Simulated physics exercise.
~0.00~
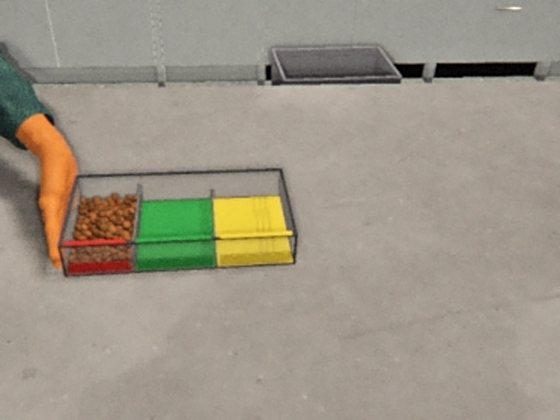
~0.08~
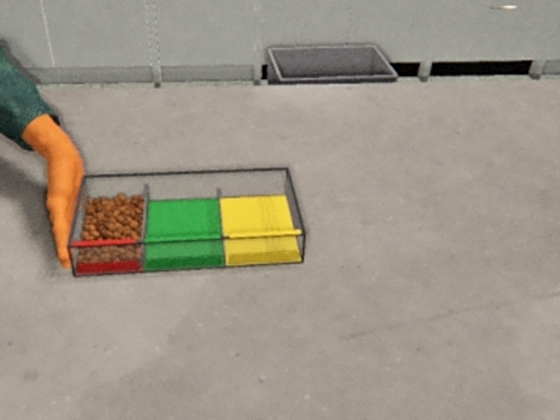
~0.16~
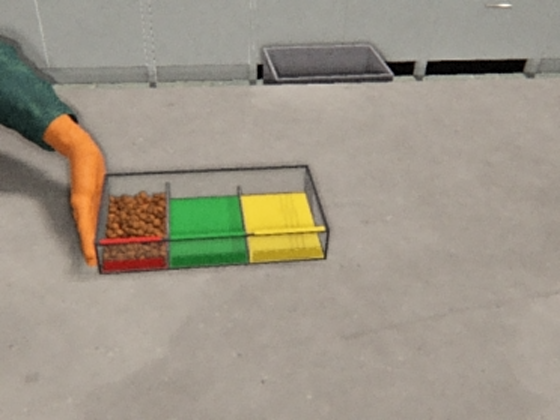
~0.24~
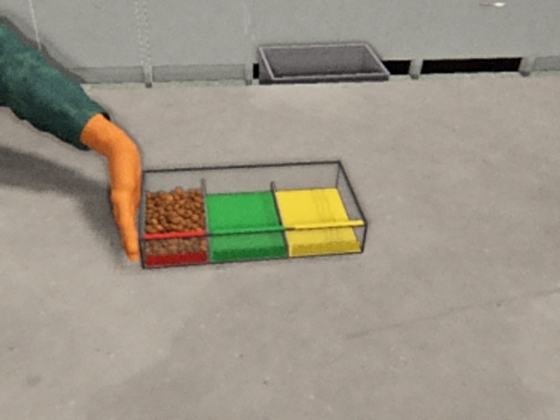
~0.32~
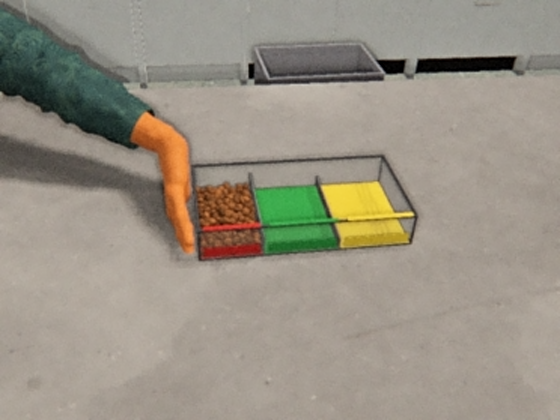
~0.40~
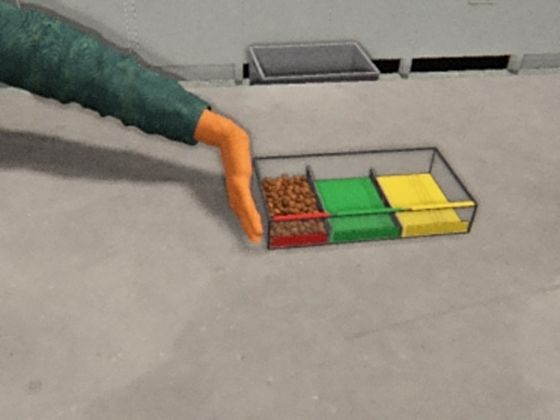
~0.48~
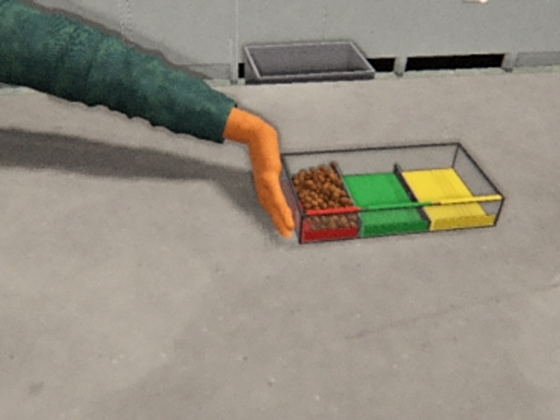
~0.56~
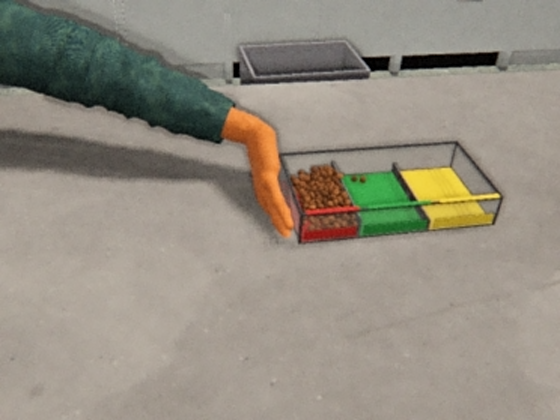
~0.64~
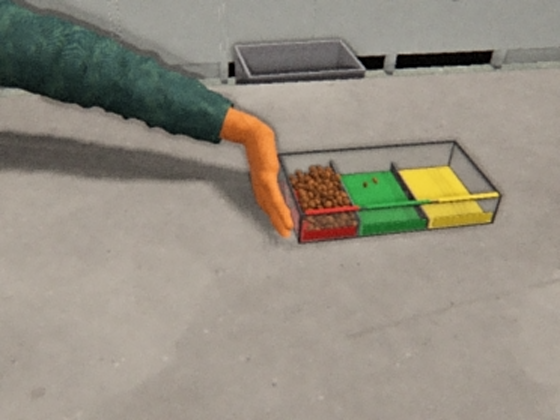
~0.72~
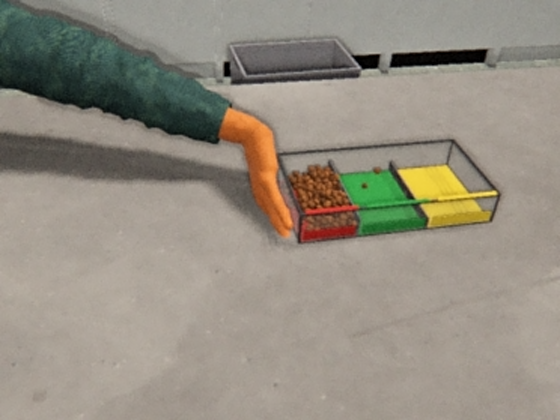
The footage shows a hand pushing a clear divided tray rightward across a grey floor, with brown kibble heaped in its red section. As the tray stops, a few bits land in the green middle section, while nearly all stay in the red and the yellow remains empty.
